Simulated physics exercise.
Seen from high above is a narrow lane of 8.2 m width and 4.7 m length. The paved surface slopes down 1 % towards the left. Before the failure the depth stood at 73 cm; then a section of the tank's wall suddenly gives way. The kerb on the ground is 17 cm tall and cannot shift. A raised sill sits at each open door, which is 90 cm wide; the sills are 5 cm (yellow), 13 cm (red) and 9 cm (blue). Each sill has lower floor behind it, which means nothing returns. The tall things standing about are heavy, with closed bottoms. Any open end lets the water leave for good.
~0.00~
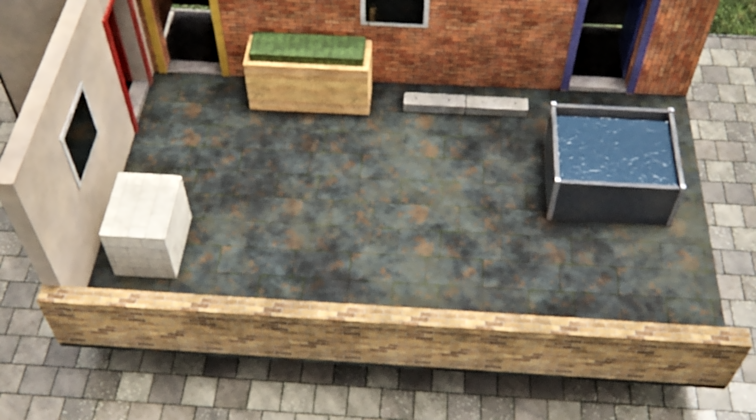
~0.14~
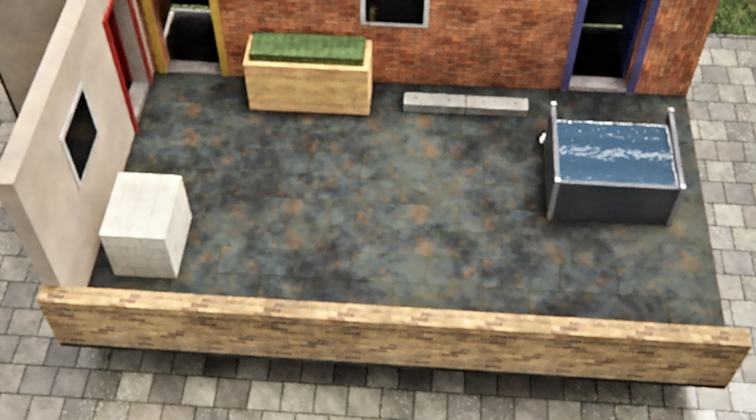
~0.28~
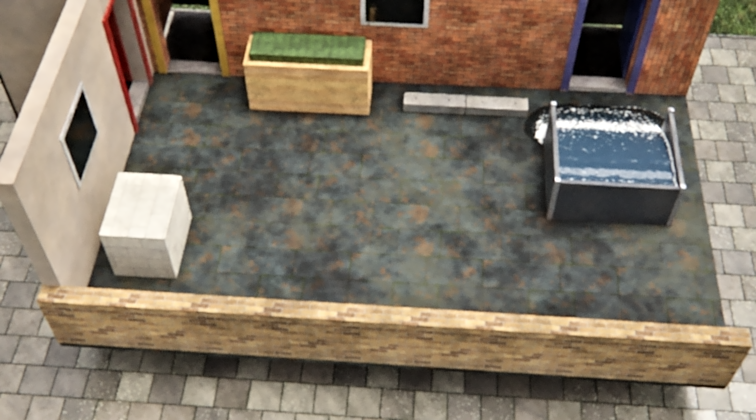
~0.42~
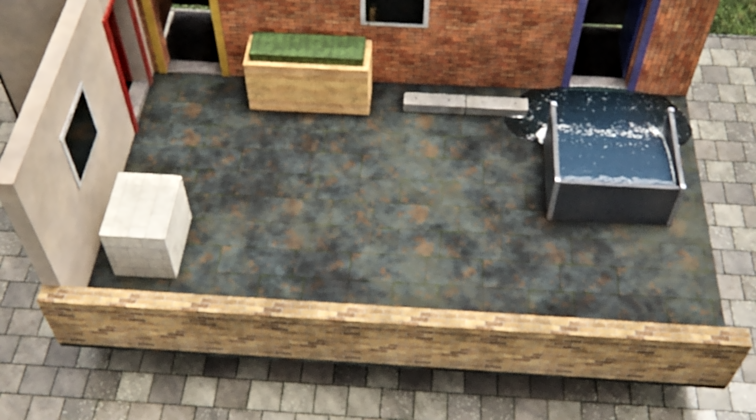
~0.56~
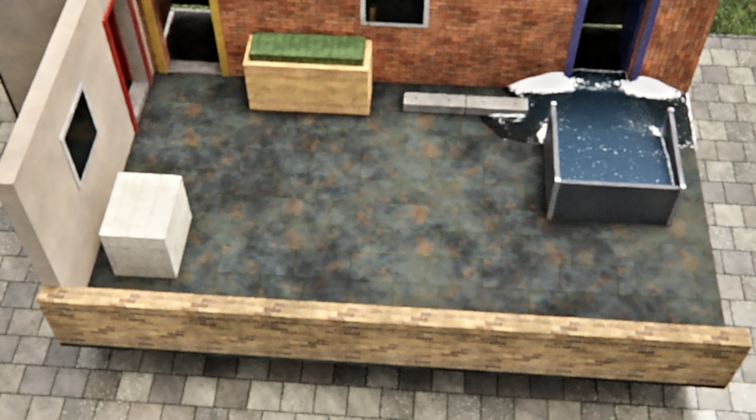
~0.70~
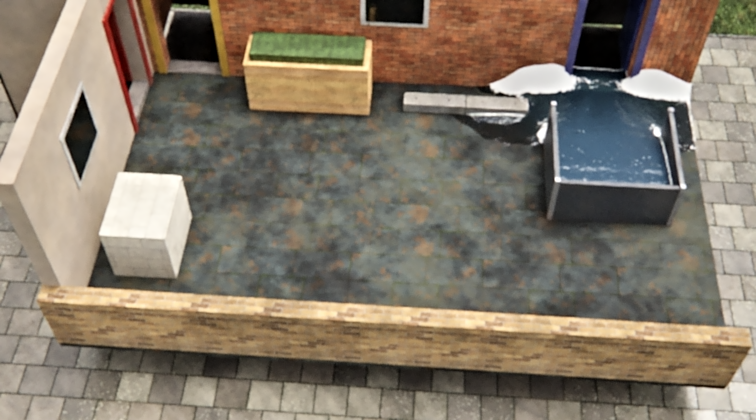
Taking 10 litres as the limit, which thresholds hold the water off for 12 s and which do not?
Yellow door: Less than the limit. Red door: Less than the limit. Blue door: More than the limit.
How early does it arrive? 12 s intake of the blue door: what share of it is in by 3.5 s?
Some 100 per cent by then.
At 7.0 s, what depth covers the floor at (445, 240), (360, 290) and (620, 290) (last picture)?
Taking the spots in order: 1 cm, 2 cm, 0 cm.
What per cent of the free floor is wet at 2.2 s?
Wet share: About 15 %.
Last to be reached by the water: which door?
It is the red one.
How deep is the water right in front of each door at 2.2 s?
In centimetres, the yellow door gives 0, the red door 0 and the blue door 24.
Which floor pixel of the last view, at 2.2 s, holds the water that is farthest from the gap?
(337, 137).
After 1.4 s water covers 15 % of the floor and is deepest (38 cm) near (585, 97); yellow door not reached, red door not reached, blue door 39 cm at the sill, 261 L in.
After 2.2 s water covers 15 % of the floor and is deepest (33 cm) near (378, 88); yellow door not reached, red door not reached, blue door 24 cm at the sill, 394 L in.
After 3.5 s water covers 30 % of the floor and is deepest (21 cm) near (378, 88); yellow door 3 cm at the sill, 0 L in, red door 7 cm at the sill, 0 L in, blue door 12 cm at the sill, 443 L in.
After 7.0 s water covers 50 % of the floor and is deepest (8 cm) near (377, 96); yellow door 2 cm at the sill, 0 L in, red door 4 cm at the sill, 0 L in, blue door 4 cm at the sill, 448 L in.
After 12.0 s water covers 55 % of the floor and is deepest (7 cm) near (78, 318); yellow door 1 cm at the sill, 0 L in, red door 2 cm at the sill, 0 L in, blue door 3 cm at the sill, 448 L in.
